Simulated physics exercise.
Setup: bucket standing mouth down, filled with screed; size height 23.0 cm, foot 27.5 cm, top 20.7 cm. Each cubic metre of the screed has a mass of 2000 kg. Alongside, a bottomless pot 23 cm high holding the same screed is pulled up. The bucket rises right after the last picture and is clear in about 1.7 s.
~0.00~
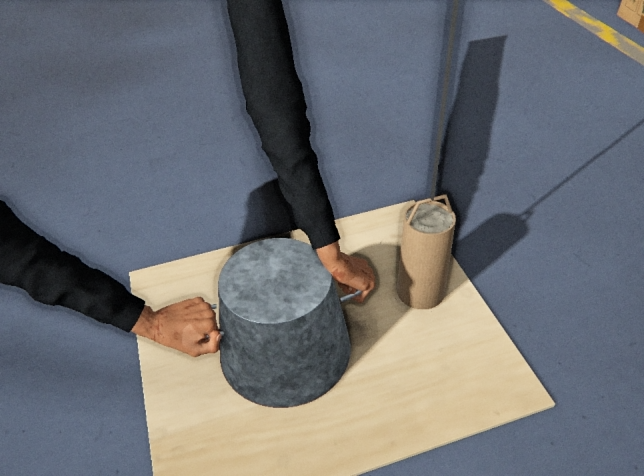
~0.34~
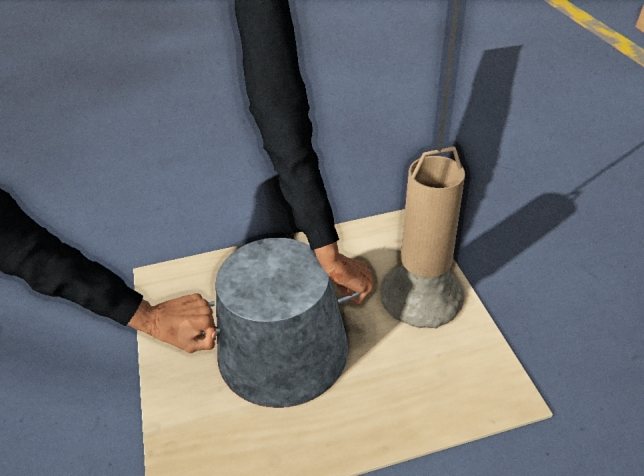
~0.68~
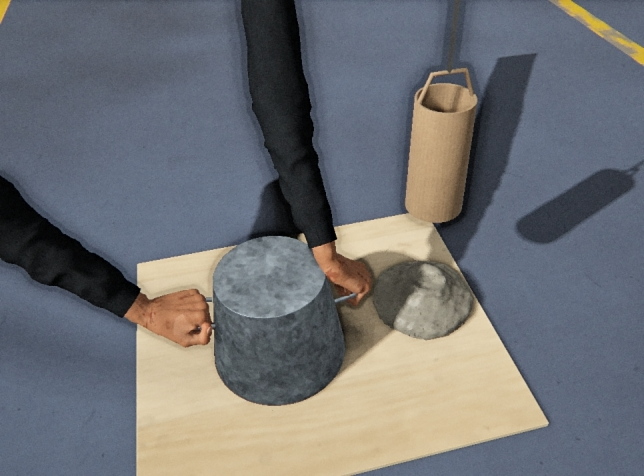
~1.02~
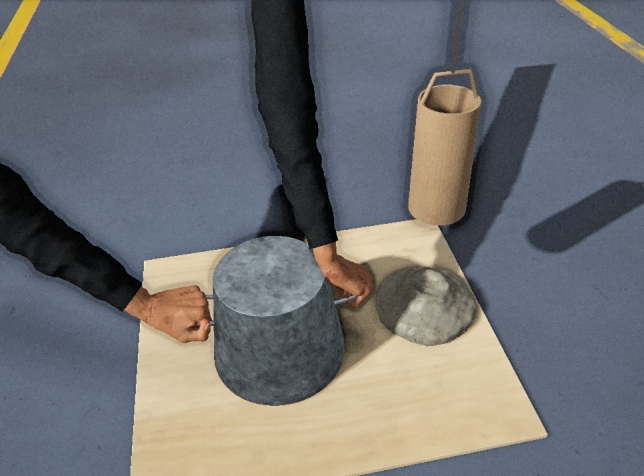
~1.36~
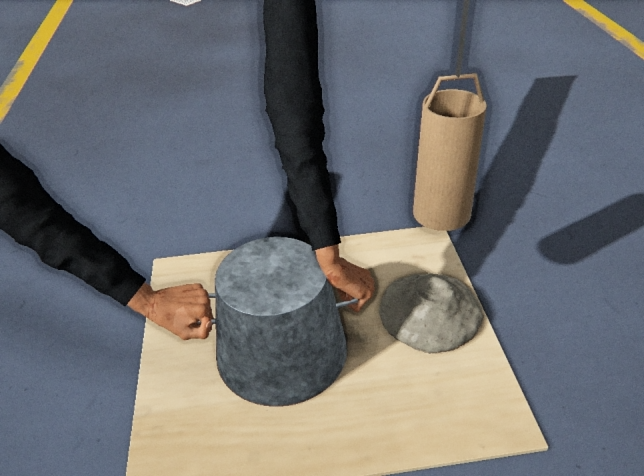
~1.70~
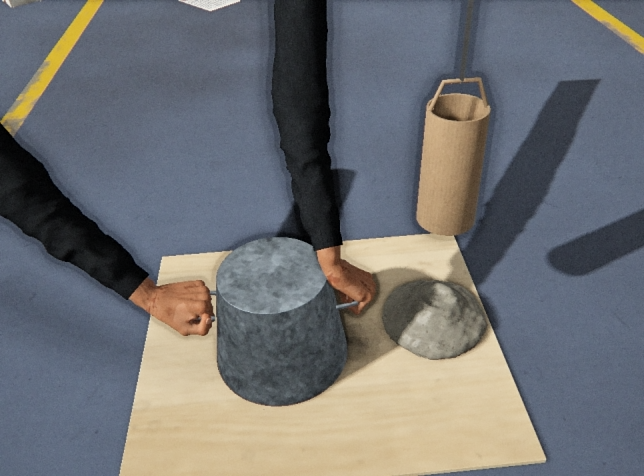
A tan cardboard-like cylinder with a handle rises from the right side of a pale wooden board on a blue-grey floor with yellow lines, seen from above at an angle. Grey, wet-looking material emerges beneath it and slumps into a low mound, while two dark-sleeved arms grip an unmoving upturned grey bucket at centre. The cylinder then hangs nearly still above the board as the camera drifts slowly around the scene.
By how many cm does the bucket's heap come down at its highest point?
Some 13 cm.
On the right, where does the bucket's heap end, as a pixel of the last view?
I'd mark it at about (390, 352).
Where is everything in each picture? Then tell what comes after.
In the first picture, middle of the pot's mouth at (430, 218), still down; middle of the bucket's top at (275, 279), not yet moved.
In the second picture, middle of the pot's mouth at (437, 173), raised 13 cm; what the pot left 13 cm high and 19 cm wide, top at (426, 261); middle of the bucket's top at (273, 278), not yet moved.
In the third picture, middle of the pot's mouth at (446, 99), raised 29 cm; what the pot left 7.8 cm high and 23 cm wide, top at (425, 279); middle of the bucket's top at (269, 275), not yet moved.
In the fourth picture, middle of the pot's mouth at (449, 101), raised 29 cm; what the pot left 7.8 cm high and 23 cm wide, top at (428, 284); middle of the bucket's top at (269, 274), not yet moved.
In the fifth picture, middle of the pot's mouth at (454, 105), raised 29 cm; what the pot left 7.8 cm high and 23 cm wide, top at (433, 291); middle of the bucket's top at (271, 274), not yet moved.
In the sixth picture, middle of the pot's mouth at (458, 109), raised 29 cm; what the pot left 7.8 cm high and 23 cm wide, top at (436, 297); middle of the bucket's top at (272, 274), not yet moved.
After 2.1 s, the bucket is up 5.0 cm; the screed has come down 4.2 cm to 19 cm and is 34 cm wide.
After 2.5 s, the bucket is up 13 cm; the screed has come down 13 cm to 9.9 cm and is 46 cm wide.
After 3.0 s, the bucket is up 24 cm; the screed has come down 13 cm to 9.9 cm and is 47 cm wide.
After 3.5 s, the bucket is clear; the screed has come down 13 cm to 9.9 cm and is 47 cm wide.
After 4.0 s, at rest, the bucket is clear; the screed has come down 13 cm to 9.9 cm and is 47 cm wide.
